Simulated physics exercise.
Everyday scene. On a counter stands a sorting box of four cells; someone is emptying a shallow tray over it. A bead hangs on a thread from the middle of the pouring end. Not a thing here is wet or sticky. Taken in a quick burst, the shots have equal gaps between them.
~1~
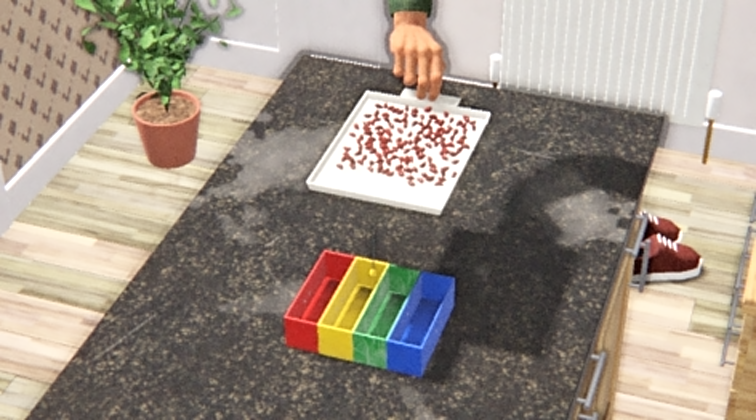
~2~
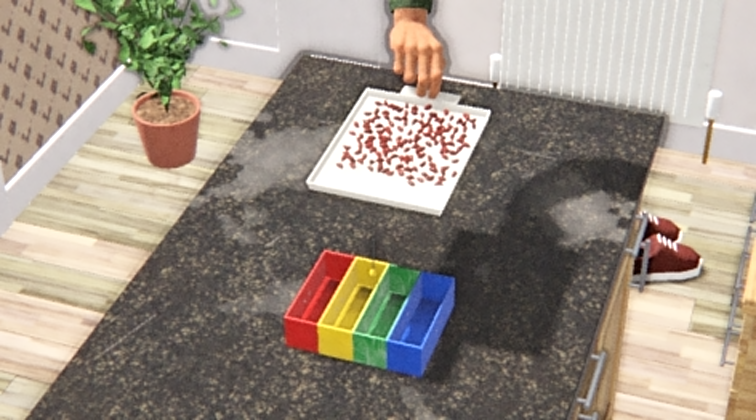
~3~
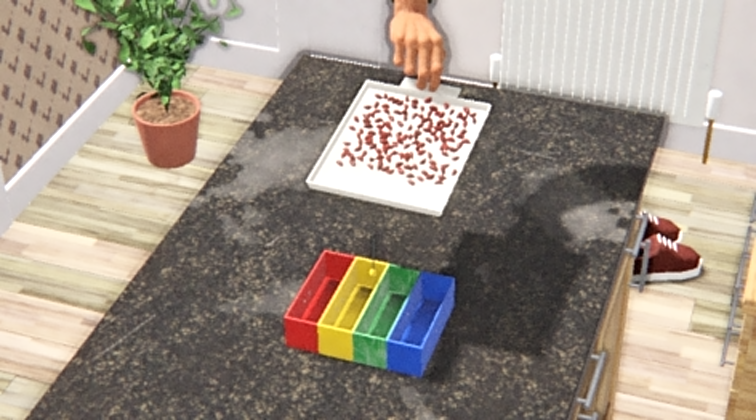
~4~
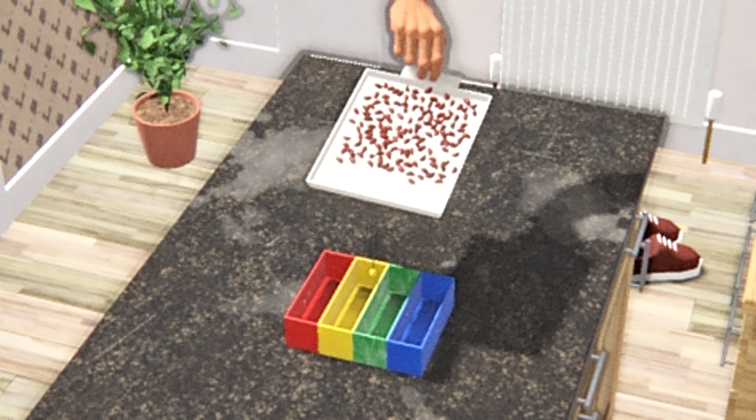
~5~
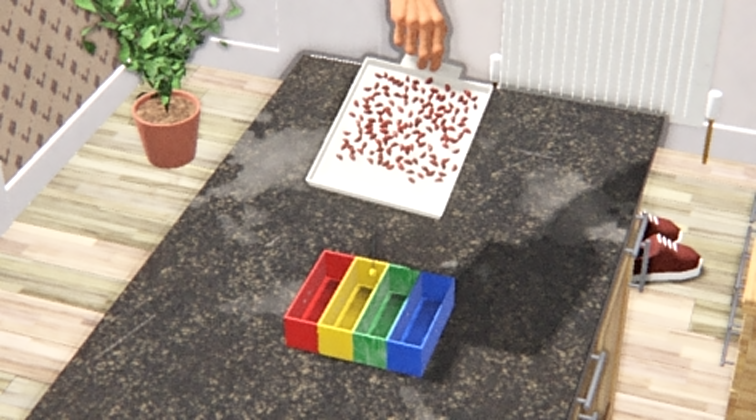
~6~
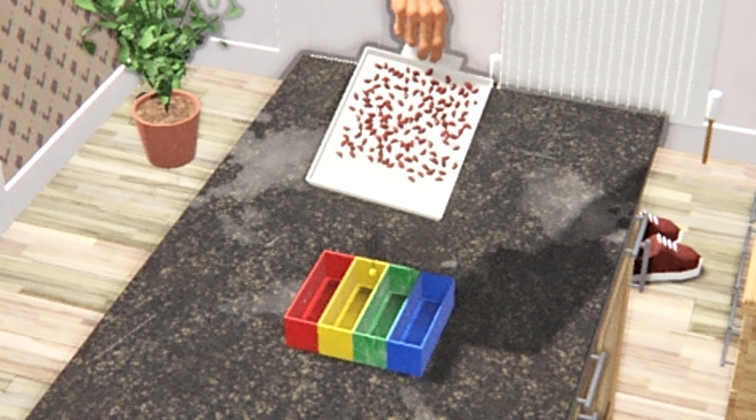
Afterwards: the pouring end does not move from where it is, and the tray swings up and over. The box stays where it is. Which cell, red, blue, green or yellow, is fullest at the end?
The blue cell is fullest at the end.
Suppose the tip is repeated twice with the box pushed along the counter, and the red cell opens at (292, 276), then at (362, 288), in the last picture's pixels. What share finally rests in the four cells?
Near 40 % and 100 %.
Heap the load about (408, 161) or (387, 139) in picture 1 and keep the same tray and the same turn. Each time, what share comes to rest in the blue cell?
Roughly 50 per cent, then roughly 40 per cent.
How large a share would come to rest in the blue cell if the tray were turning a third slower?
I'd put it near 40 per cent.
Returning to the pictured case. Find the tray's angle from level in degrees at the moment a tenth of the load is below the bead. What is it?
Angle: Close to 75°.
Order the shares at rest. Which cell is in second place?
The cell in green.
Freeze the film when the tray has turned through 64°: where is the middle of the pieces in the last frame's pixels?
The load is centred about (408, 181).
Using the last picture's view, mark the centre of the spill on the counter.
Its middle is at roughly (483, 351).
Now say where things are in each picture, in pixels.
Corners of the pouring end near (310, 182) and (439, 207), level; middle of the load near (410, 143), kidney beans; bead on its thread near (373, 273); red cell near (302, 332); yellow cell near (336, 340); green cell near (370, 348); blue cell near (404, 355), in the first frame.
Corners of the pouring end near (310, 181) and (439, 208), level; middle of the load near (411, 142), in the second frame.
Corners of the pouring end near (310, 181) and (439, 209), tipped barely, lowest at the right corner; middle of the load near (411, 137), in the third frame.
Corners of the pouring end near (310, 180) and (439, 211), tipped a little, lowest at the right corner; middle of the load near (411, 131), in the fourth frame.
Corners of the pouring end near (310, 179) and (439, 213), tipped a little, lowest at the right corner; middle of the load near (411, 126), in the fifth frame.
Corners of the pouring end near (310, 178) and (439, 215), tipped clearly, lowest at the right corner; middle of the load near (411, 120); red cell near (302, 332); yellow cell near (336, 340); green cell near (370, 348); blue cell near (404, 355), in the sixth frame.
Shortly afterwards, tray tipped steeply; all but a few on the tray; a little falling or outside the box.
Next, tray tipped past a quarter turn; near a third on the tray; near a quarter in the blue cell; a little in the green cell; only a few in the yellow cell; only a few in the red cell; near a quarter falling or outside the box.
Some moments later, tray tipped past a quarter turn; near half in the blue cell; near a quarter in the green cell; a little in the yellow cell; only a few in the red cell; near a quarter falling or outside the box.
In the end, tray tipped past a quarter turn; near half in the blue cell; near a quarter in the green cell; a little in the yellow cell; only a few in the red cell; near a quarter outside the box.
